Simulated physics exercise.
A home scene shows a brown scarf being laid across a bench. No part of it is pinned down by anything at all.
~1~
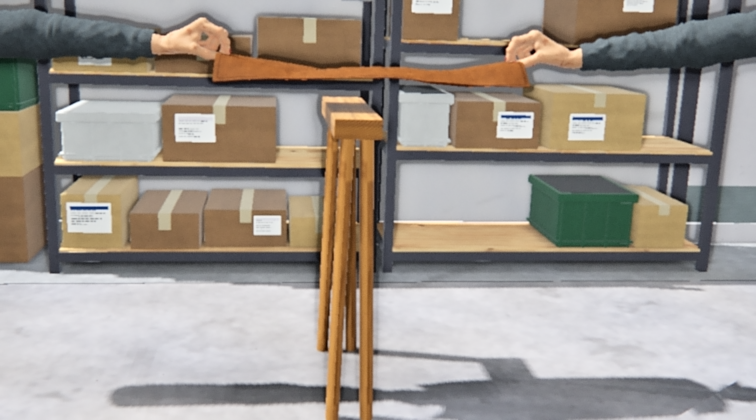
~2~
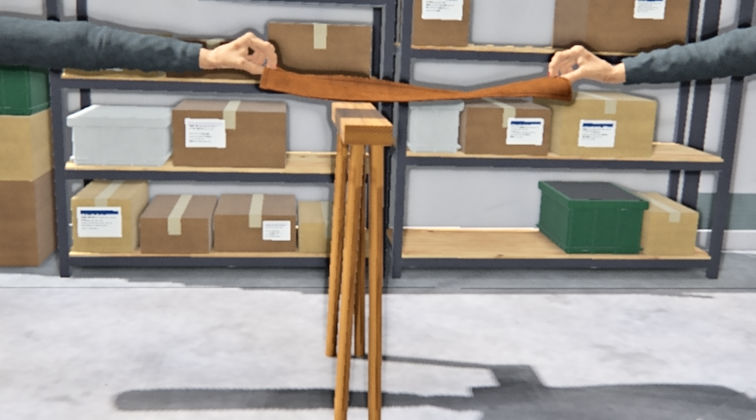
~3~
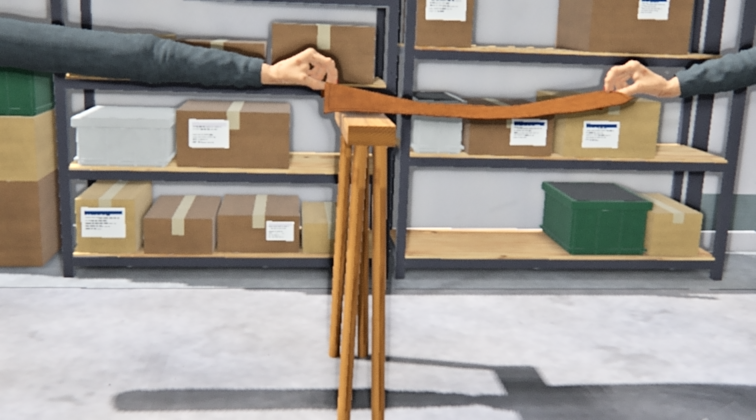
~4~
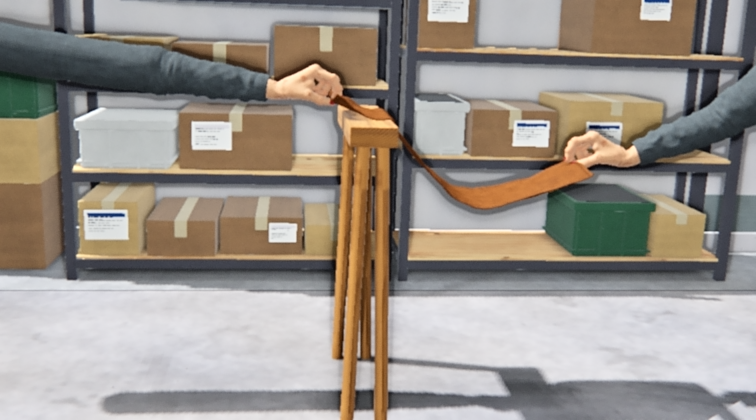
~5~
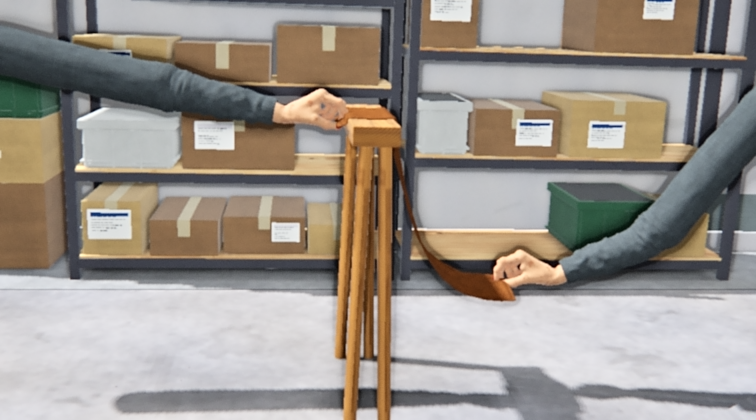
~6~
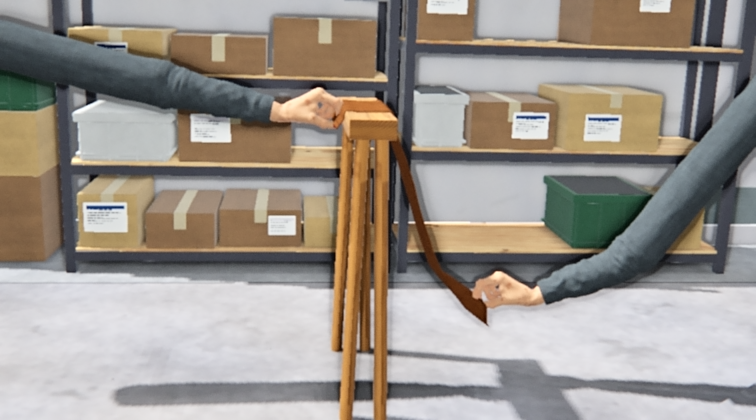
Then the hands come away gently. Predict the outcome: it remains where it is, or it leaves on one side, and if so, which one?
Most likely it is going to come off on the right.
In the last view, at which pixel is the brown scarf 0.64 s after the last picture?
My best guess is somewhere near (396, 378).
Then, 0.38 s later than the last view, scarf clear of the top and falling near (402, 290).
Then, 0.64 s later than the last view, scarf in a heap on the floor near (396, 378).
Finally, scarf in a heap on the floor near (395, 380). The brown scarf runs off to the right.
